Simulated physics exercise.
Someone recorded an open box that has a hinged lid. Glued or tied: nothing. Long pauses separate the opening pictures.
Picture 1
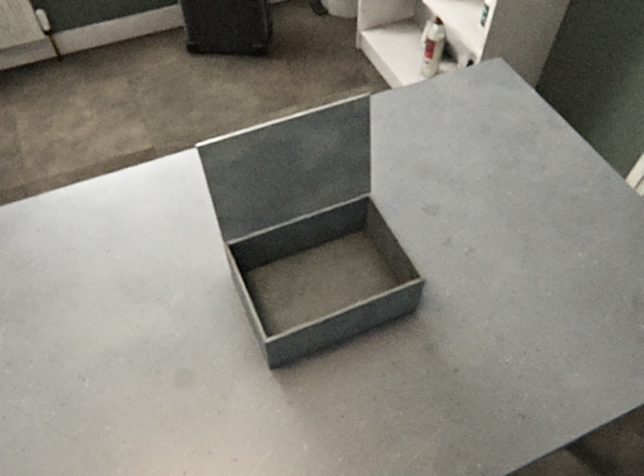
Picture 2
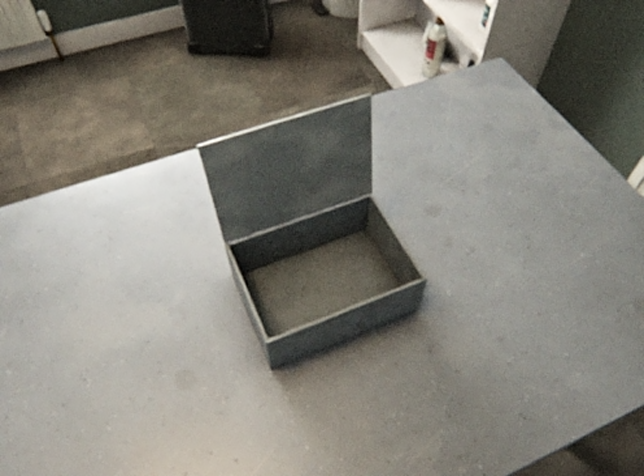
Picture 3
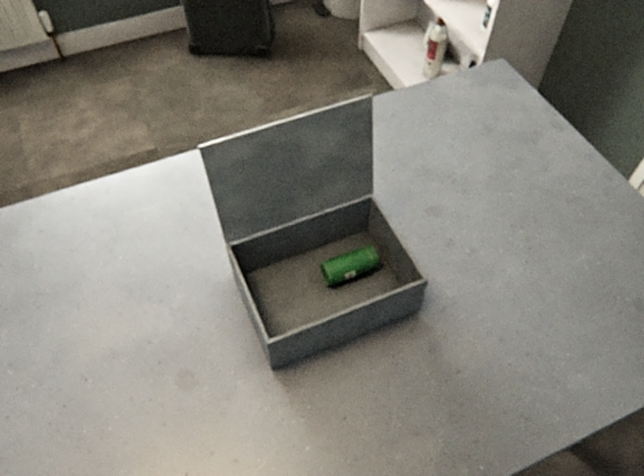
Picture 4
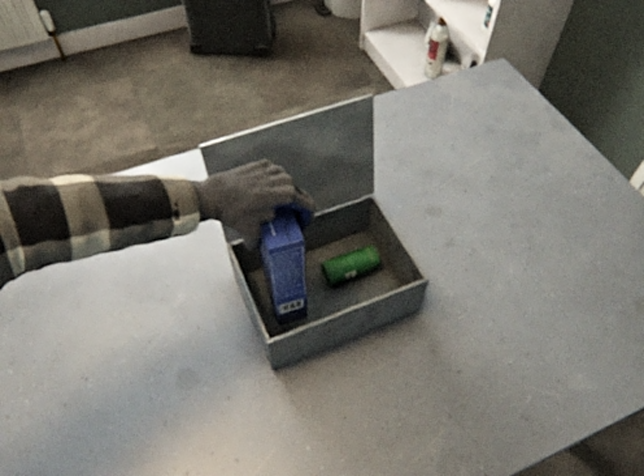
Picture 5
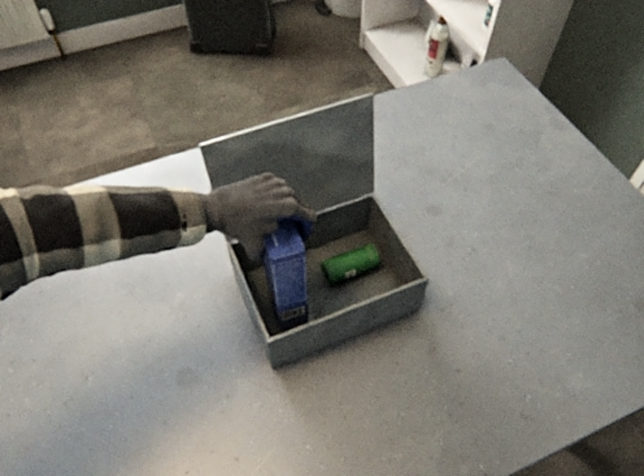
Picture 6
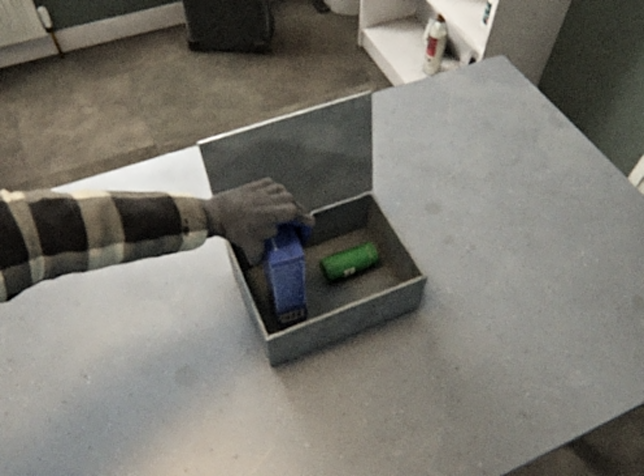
An open grey box with its hinged lid raised sits on a grey tabletop, seen from above at an angle in a room with a brown floor and white shelves behind. The box is empty at first, then a green cylindrical container lies in its right side. A hand in a plaid sleeve reaches from the left, lowering a blue carton slightly into the left side and still gripping it, while the camera stays practically still.
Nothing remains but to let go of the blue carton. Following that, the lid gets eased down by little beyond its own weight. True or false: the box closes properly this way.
False.
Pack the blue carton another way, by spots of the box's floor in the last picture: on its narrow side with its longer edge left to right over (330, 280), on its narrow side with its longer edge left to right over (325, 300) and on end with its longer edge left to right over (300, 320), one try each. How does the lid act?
Case one lid shut, case two lid shut, case three lid open.
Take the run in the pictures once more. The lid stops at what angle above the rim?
It comes to about 60°.
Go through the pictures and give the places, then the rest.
In the first picture, the last thing is not in view yet.
In the second picture, the last thing is not in view yet.
In the third picture, the last thing is not in view yet; green shaker (350, 265).
In the fourth picture, coming down; blue carton (282, 266); green shaker (350, 265).
In the fifth picture, coming down; blue carton (285, 275); green shaker (350, 264).
In the sixth picture, put in, still held; blue carton (284, 278); green shaker (349, 262).
Then, 1.00 s past the last view, lid starting down.
Then, 1.30 s past the last view, lid 79° above the rim.
Then, 1.60 s past the last view, lid 60° above the rim.
Finally, lid 60° above the rim; both still in place. Final places as the last picture's camera would see them, blue carton near (284, 278).
